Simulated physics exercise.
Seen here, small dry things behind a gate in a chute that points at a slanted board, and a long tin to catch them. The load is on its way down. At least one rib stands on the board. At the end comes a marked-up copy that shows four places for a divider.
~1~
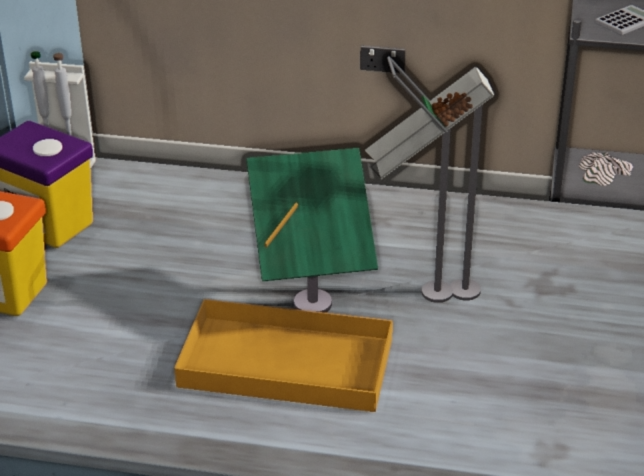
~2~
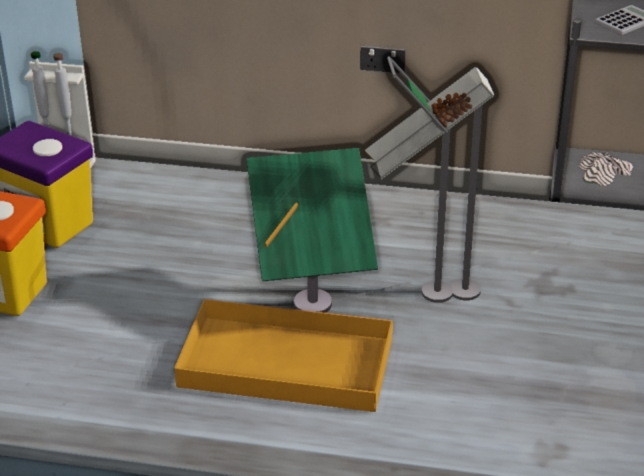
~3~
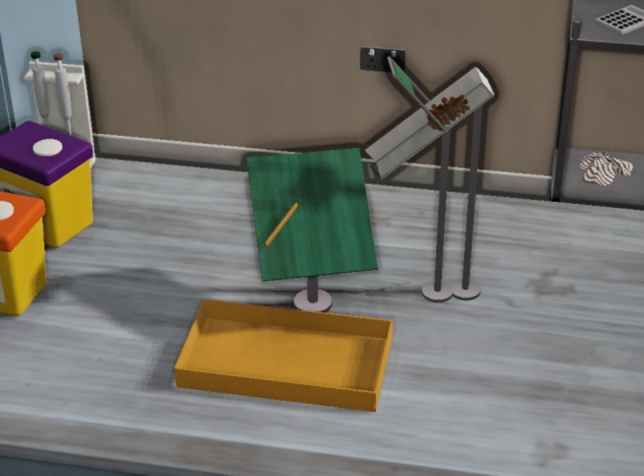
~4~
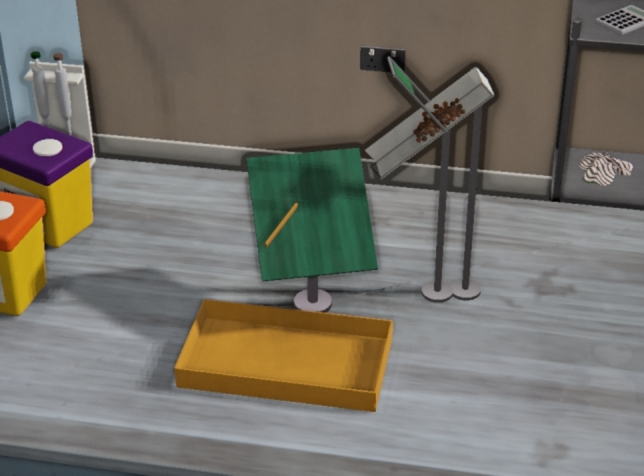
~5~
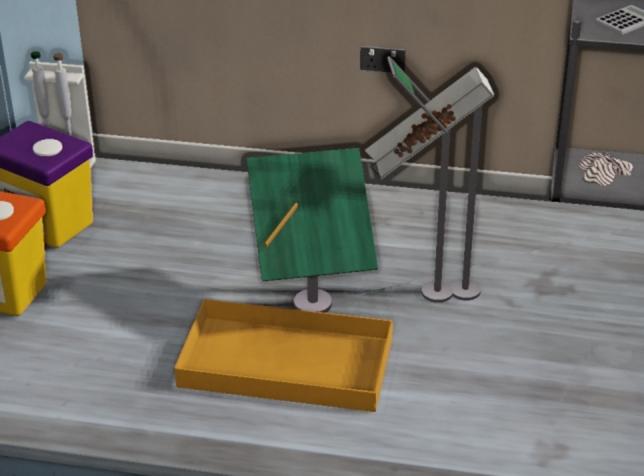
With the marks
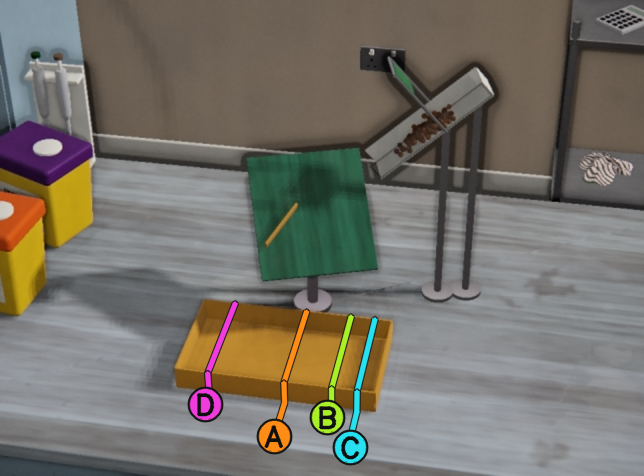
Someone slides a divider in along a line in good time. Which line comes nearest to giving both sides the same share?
A beats the others.
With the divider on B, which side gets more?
Left.
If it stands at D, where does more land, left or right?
Right.
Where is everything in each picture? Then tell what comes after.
The first picture shows load behind the gate near (449, 108), cereal balls; lip of the chute near (379, 170), sloping fairly steeply.
The second picture shows middle of the board near (312, 213), tilted fairly steeply; middle of its low edge near (321, 275); of its high edge near (303, 153).
The third picture shows front corners of the tin near (175, 368) and (375, 393), empty; front of the load near (431, 123).
The fourth picture shows middle of the load near (434, 119); its front near (419, 140), close to a third of the way to the lip; rib from (297, 203) to (266, 244).
The fifth picture shows middle of the load near (425, 125); its front near (397, 151), close to two thirds of the way to the lip.
On the marked copy, line A crosses the front rim at (284, 381); line B crosses the front rim at (331, 387); line C crosses the front rim at (357, 390); line D crosses the front rim at (207, 372).
With A, of what is caught, close to half on the left of the divider, close to half on the right.
With B, of what is caught, all but a few on the left of the divider, a small share on the right.
With C, of what is caught, all but a few on the left of the divider, only a few on the right.
With D, of what is caught, none at all on the left of the divider, the whole lot on the right.
